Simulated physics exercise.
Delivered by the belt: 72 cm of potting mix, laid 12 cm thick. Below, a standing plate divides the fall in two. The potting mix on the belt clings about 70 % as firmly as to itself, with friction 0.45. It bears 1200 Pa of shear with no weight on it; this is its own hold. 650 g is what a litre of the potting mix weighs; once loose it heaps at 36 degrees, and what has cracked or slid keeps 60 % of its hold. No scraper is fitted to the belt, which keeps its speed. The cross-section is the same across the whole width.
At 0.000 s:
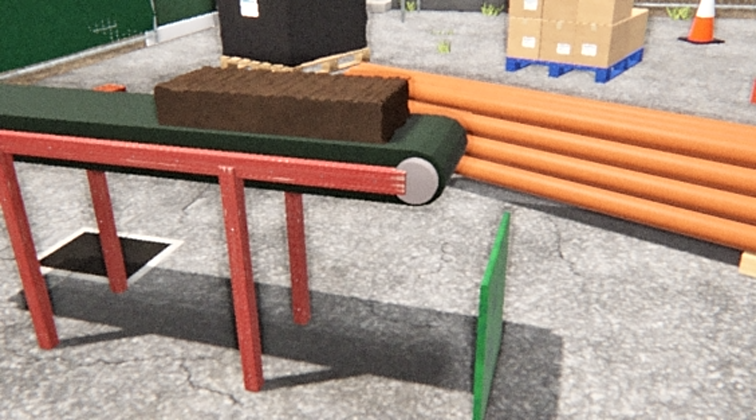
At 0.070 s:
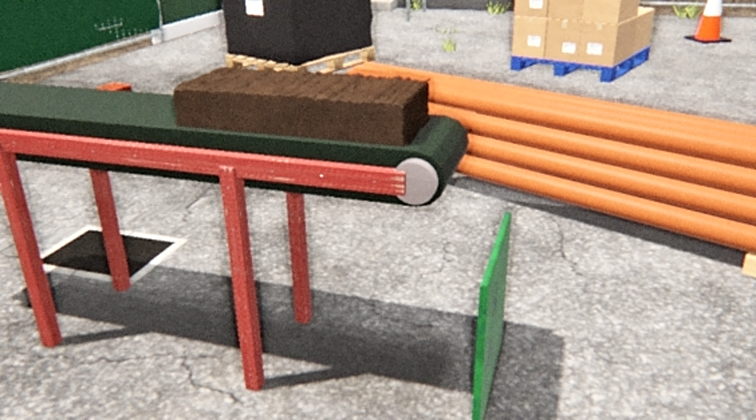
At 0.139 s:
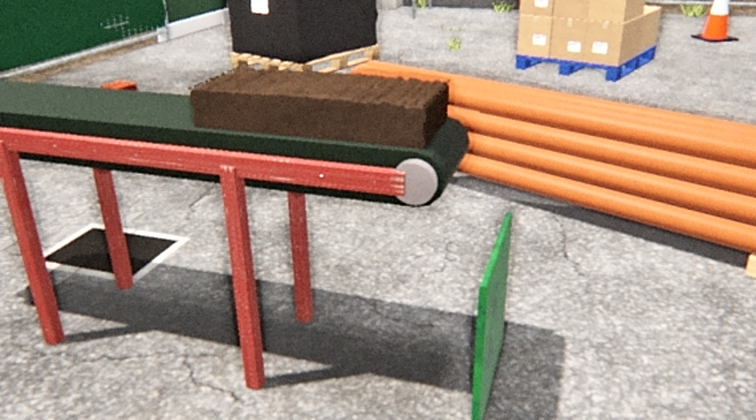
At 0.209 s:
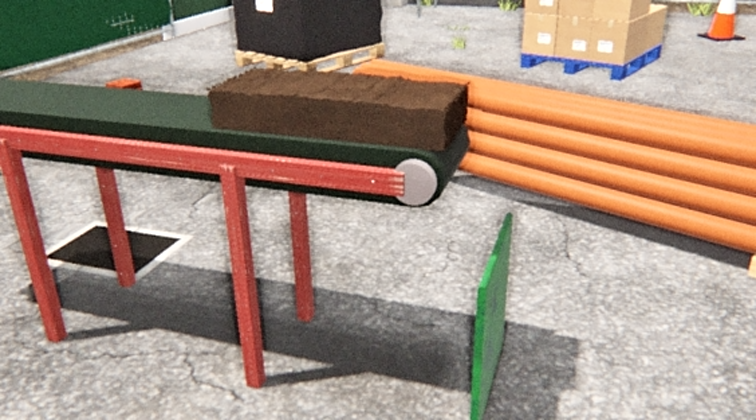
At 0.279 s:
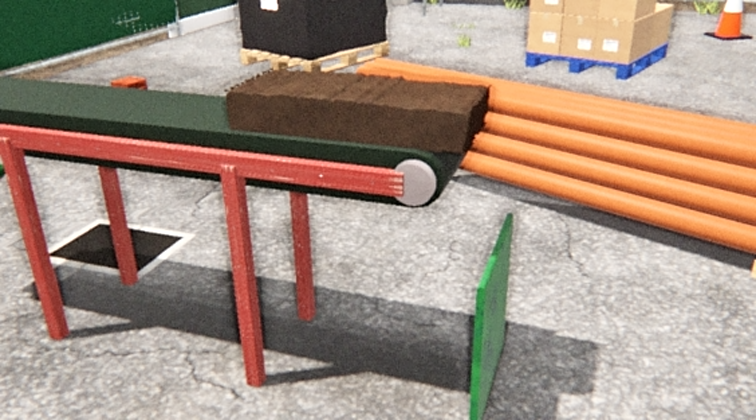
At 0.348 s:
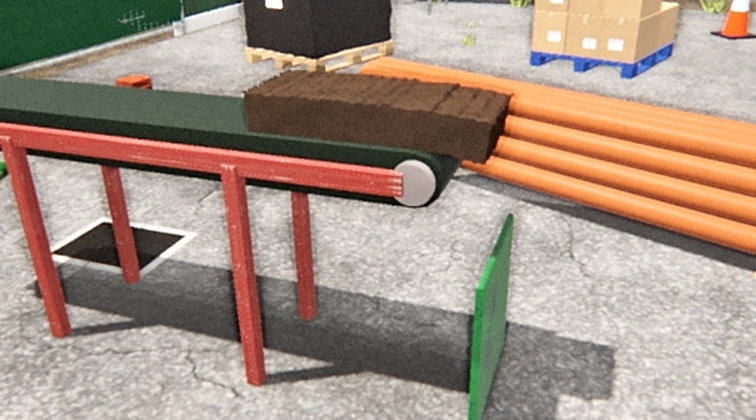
A thick, dark brown slab of soil-like material rode to the right along a green conveyor belt with red legs, reached the rounded end, and poked out past the roller, drooping slightly.
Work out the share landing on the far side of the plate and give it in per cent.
Close to 99 out of 100.
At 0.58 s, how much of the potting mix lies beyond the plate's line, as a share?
Near 25 % then.
After 0.58 s, 26 % is beyond the plate's line.
After 0.86 s, 59 % is beyond the plate's line.
After 1.13 s, 95 % is beyond the plate's line.
After 1.41 s, 99 % is beyond the plate's line.
After 2.65 s, at the end, 99 % is beyond the plate's line.
